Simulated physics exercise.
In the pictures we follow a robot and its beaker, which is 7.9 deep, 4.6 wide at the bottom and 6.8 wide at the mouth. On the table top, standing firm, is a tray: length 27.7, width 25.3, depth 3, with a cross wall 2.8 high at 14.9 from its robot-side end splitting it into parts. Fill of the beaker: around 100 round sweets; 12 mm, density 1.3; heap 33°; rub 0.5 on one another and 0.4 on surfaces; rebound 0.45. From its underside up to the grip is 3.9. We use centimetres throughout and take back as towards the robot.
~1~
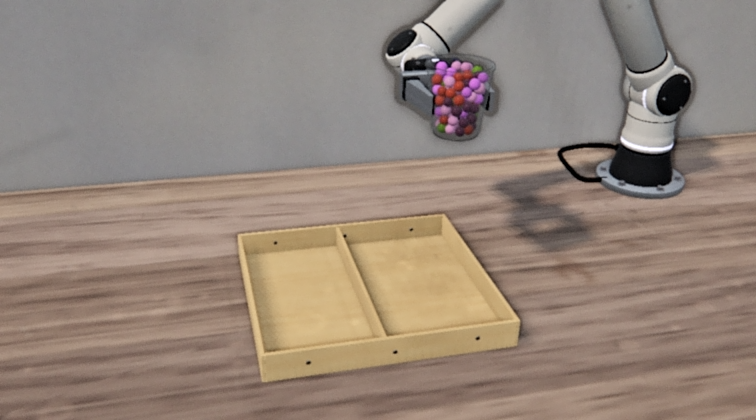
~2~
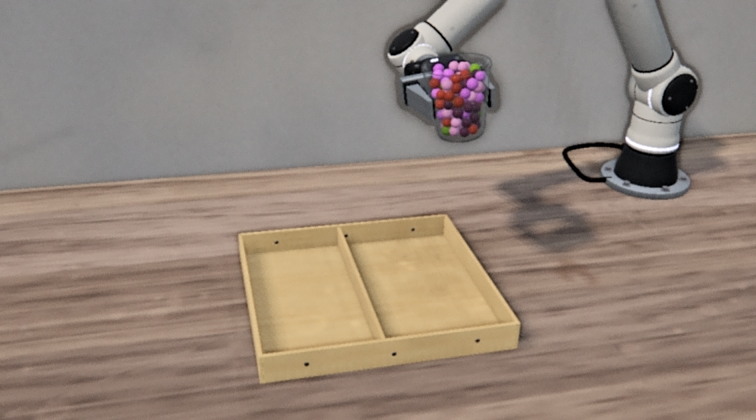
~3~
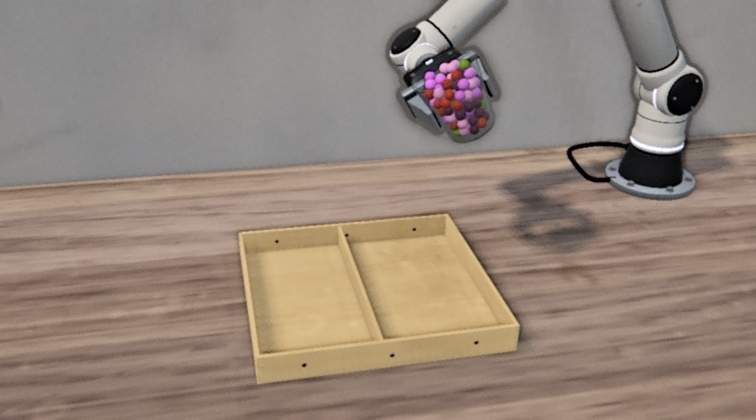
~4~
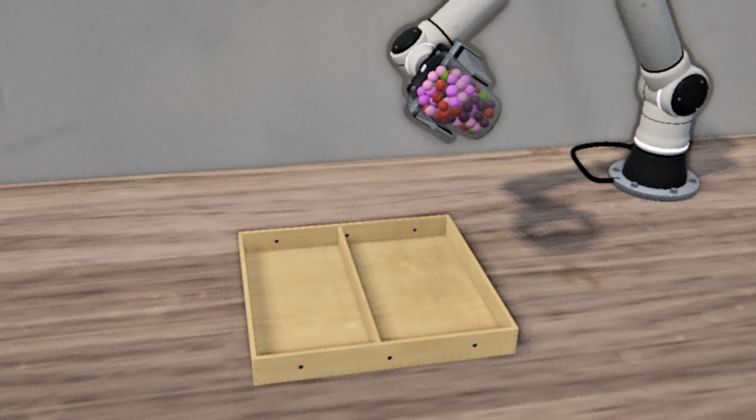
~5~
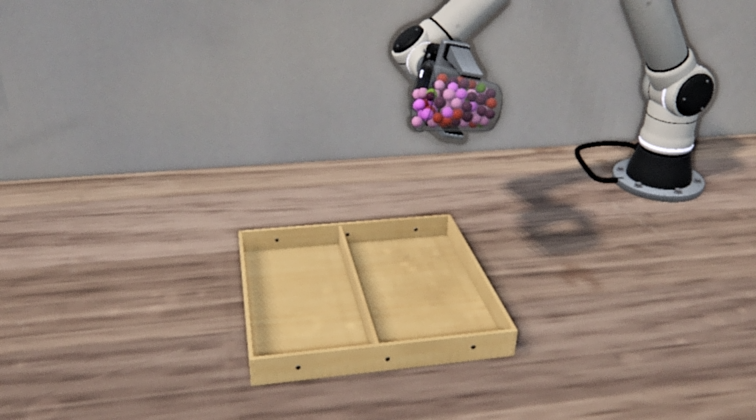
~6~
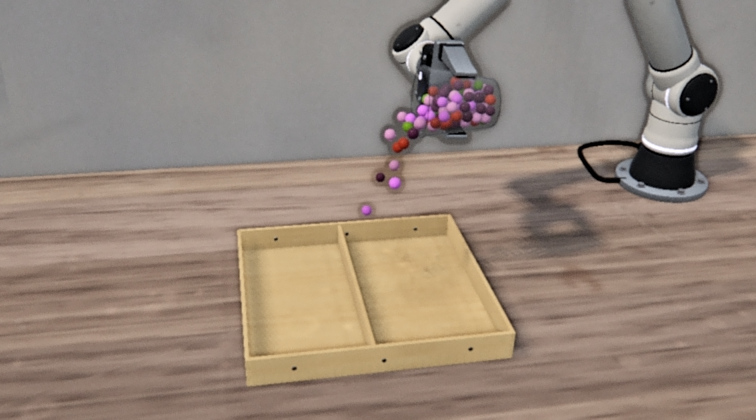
A white and black robot arm, seen from slightly above at the right before a plain grey wall, holds a clear beaker of pink, red, purple and green balls over a wood-grained table. Below it sits an empty pale wooden tray split by a divider. The gripper tilts the beaker leftward until it lies nearly sideways, and several balls slip out over its rim and drop in a thin trail, while the view shifts very slightly.
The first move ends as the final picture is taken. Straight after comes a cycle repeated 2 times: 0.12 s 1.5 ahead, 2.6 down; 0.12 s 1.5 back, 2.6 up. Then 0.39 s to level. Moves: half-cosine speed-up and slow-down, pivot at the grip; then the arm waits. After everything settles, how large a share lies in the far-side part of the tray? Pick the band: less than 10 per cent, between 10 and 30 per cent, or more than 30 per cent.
The share is between 10 and 30 per cent.
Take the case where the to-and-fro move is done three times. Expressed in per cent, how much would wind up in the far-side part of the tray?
About 20 per cent in that case.
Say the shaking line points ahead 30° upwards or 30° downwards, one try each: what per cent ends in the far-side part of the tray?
Result: Approx. 45 % and 40 %, one try each.
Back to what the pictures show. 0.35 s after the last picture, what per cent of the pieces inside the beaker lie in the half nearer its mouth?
Roughly 50 %.
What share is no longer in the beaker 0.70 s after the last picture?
Roughly 50 percent.
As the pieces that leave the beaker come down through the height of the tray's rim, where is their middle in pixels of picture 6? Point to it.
Centre: Roughly (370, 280).
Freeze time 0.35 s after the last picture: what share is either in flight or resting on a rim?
Around 7 per cent of the load.
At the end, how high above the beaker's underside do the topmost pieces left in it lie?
I'd say near 6.0 cm from the bottom.
Then, 0.35 s later, tilted 86° forward, highest piece 24 above the table; 65 in the beaker, 13 in the robot-side part, 10 in the far-side part, 7 in flight or on a rim.
Then, 0.70 s later, tilted 36° forward, highest piece 27 above the table; 49 in the beaker, 27 in the robot-side part, 17 in the far-side part, 2 in flight or on a rim.
Then, 1.07 s later, level, highest piece 27 above the table; 49 in the beaker, 29 in the robot-side part, 17 in the far-side part.
Then, 2.12 s later, level, highest piece 27 above the table; 49 in the beaker, 29 in the robot-side part, 17 in the far-side part.
At rest, 49 in the beaker, 29 in the robot-side part, 17 in the far-side part. That is 18 % in the far-side part of the tray.
